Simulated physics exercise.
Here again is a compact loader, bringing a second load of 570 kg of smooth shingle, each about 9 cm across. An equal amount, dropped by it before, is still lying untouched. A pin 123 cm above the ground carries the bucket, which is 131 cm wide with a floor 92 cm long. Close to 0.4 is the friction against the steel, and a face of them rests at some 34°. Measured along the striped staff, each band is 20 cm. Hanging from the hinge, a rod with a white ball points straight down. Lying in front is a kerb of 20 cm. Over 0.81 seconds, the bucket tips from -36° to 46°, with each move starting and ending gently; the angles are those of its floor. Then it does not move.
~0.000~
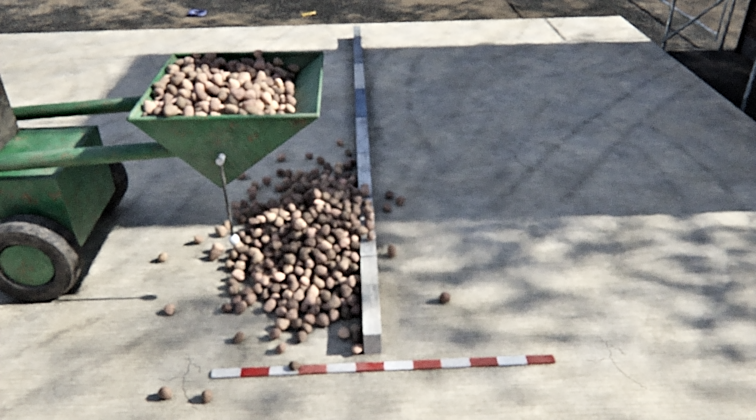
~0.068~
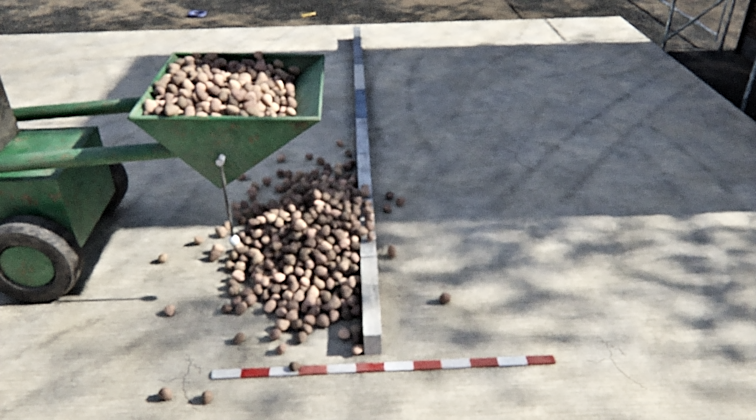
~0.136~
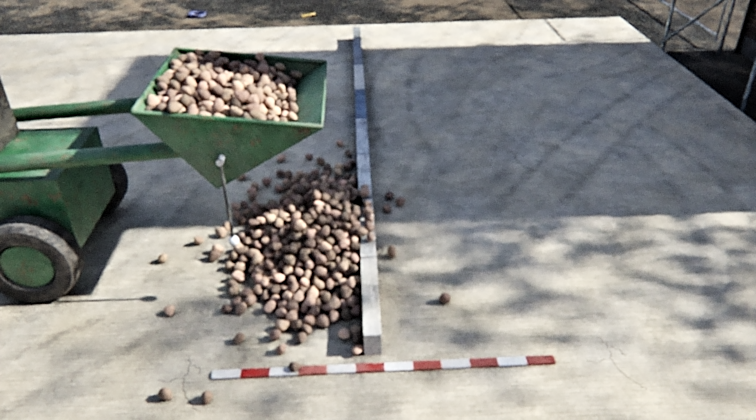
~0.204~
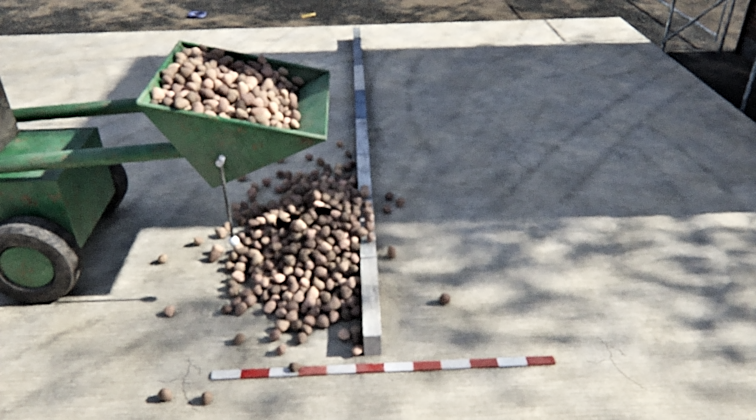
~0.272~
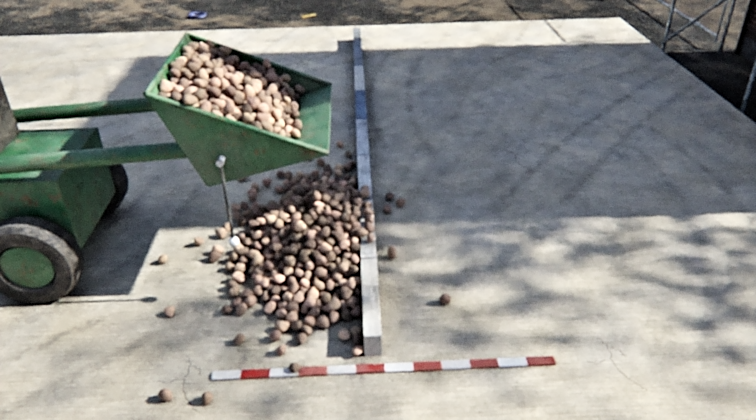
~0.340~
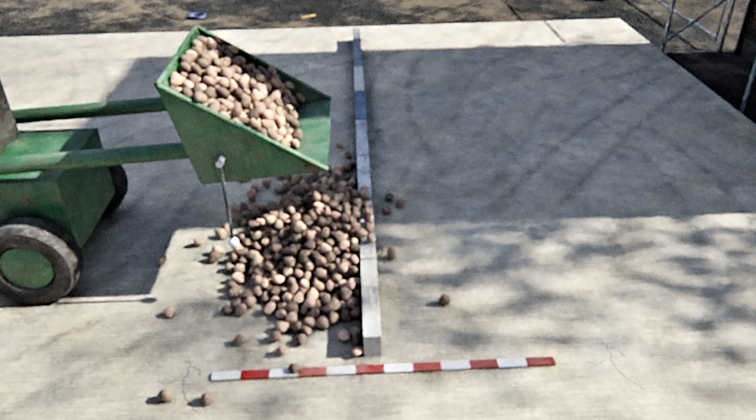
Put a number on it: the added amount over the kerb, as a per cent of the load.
33 percent, roughly.
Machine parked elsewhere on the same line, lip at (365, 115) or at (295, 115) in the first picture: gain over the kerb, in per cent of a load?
Case one about 75 %, case two about 20 %.
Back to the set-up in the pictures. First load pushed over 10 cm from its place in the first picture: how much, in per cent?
15 %.
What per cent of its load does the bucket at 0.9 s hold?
Close to 55 in a hundred.
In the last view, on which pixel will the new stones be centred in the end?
Roughly at (340, 222) in the last picture.
After 0.6 s the floor is at 34°; in per cent of one load, 100 in the bucket, 99 on this side of the kerb, 1 over the kerb; the foremost stones are at (389, 227).
After 0.9 s the floor is at 46°; in per cent of one load, 54 in the bucket, 145 on this side of the kerb, 1 over the kerb; the foremost stones are at (389, 226).
After 1.3 s the floor is at 46°; in per cent of one load, 7 in the bucket, 173 on this side of the kerb, 20 over the kerb; the foremost stones are at (452, 229).
After 4.1 s the floor is at 46°; in per cent of one load, 0 in the bucket, 166 on this side of the kerb, 34 over the kerb; the foremost stones are at (622, 239). Net gain over the kerb, 33.
